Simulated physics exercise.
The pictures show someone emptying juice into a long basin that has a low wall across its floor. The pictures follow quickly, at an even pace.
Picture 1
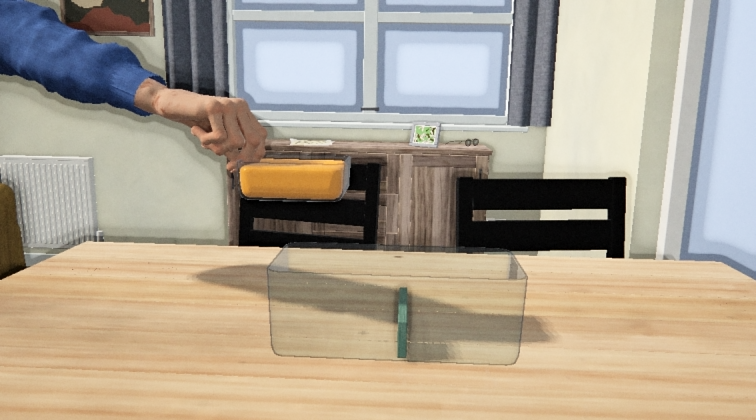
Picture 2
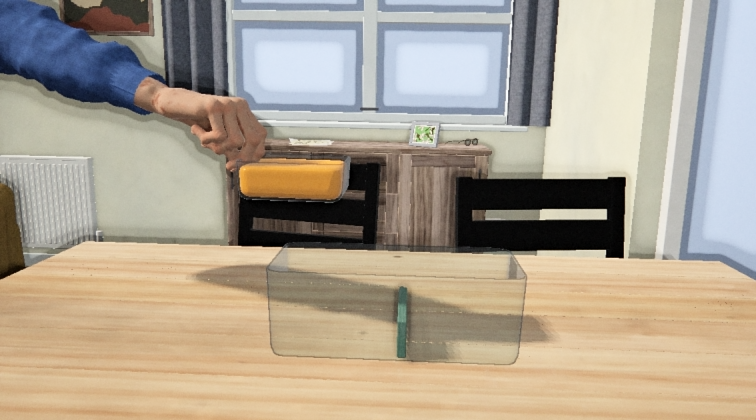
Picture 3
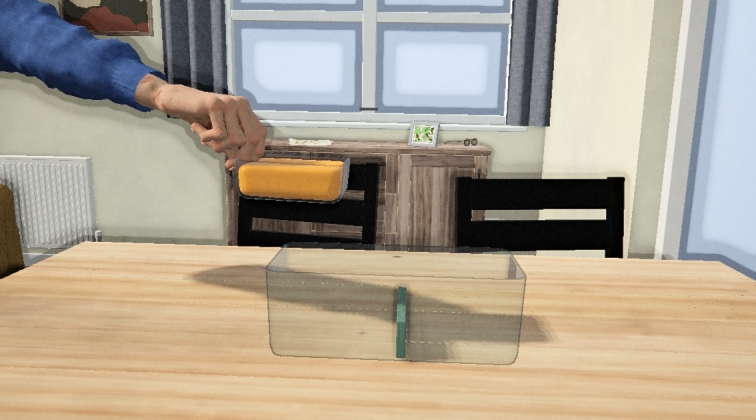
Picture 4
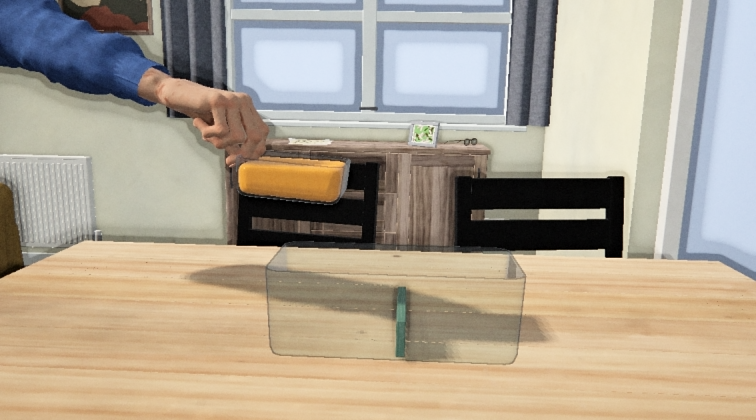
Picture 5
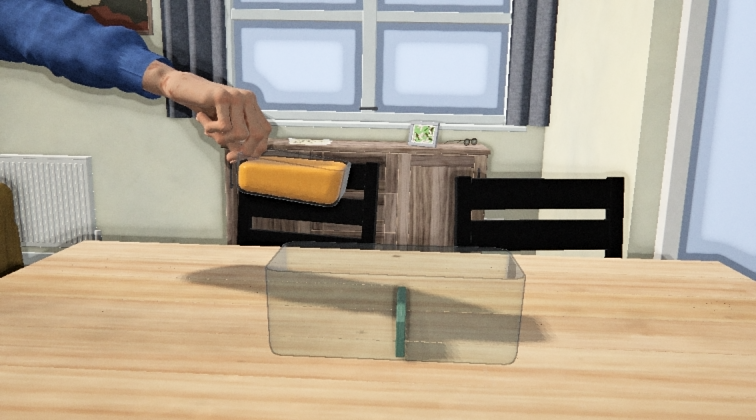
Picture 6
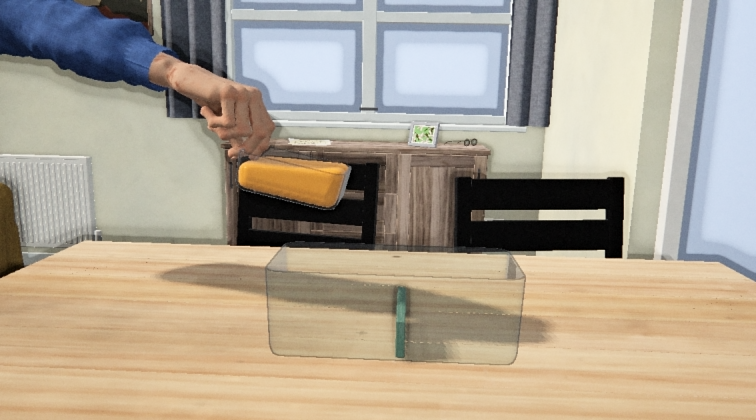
A hand at the end of a blue sleeve holds a small clear container of orange juice, almost still at first, above and behind the left part of a long see-through basin with a low green wall inside. The hand then slowly tilts the container slightly, its right end dipping lower.
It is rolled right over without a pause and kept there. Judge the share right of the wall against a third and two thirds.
In the end under a third is right of the wall.
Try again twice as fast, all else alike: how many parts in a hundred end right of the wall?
It comes to 5 per cent or so.
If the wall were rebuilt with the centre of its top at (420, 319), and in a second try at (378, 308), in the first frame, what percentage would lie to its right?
About 10 and 70 per cent.
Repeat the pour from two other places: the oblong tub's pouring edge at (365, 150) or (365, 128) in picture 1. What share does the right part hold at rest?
The first gives 60 %, the second 65 %.
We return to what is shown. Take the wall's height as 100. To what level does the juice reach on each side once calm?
Some 40 per cent left and 10 right.
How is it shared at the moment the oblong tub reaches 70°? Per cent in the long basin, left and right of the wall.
The left part 35 per cent, the right part 5.
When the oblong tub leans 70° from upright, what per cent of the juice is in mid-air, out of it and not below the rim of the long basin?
About 40 per cent.
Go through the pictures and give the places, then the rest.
The first frame shows tilt 0°; pouring edge (347, 162); surface from (249, 163) to (346, 167); the long basin's rim runs from (278, 257) to (518, 265); the wall's top is at (403, 304).
The second frame shows tilt 0°; pouring edge (346, 162); surface from (249, 163) to (345, 166).
The third frame shows tilt 2°; pouring edge (346, 163); surface from (248, 163) to (345, 166).
The fourth frame shows tilt 4°; pouring edge (346, 165); surface from (249, 161) to (345, 167).
The fifth frame shows tilt 8°; pouring edge (347, 168); surface from (249, 161) to (345, 167).
The sixth frame shows tilt 12°; pouring edge (347, 172); surface from (250, 161) to (347, 168).
A moment on, the oblong tub is tipped part way and 20 per cent is still to pour, 36 is left of the wall and 6 right of it.
Next, the oblong tub is tipped right over and 2 per cent is still to pour, 80 is left of the wall and 13 right of it.
Then the oblong tub is tipped right over and 0 per cent is still to pour, 85 is left of the wall and 13 right of it.
Later the oblong tub is tipped right over and 0 per cent is still to pour, 85 is left of the wall and 13 right of it.
In the end 85 per cent lies left of the wall, 14 right of it and 2 outside.
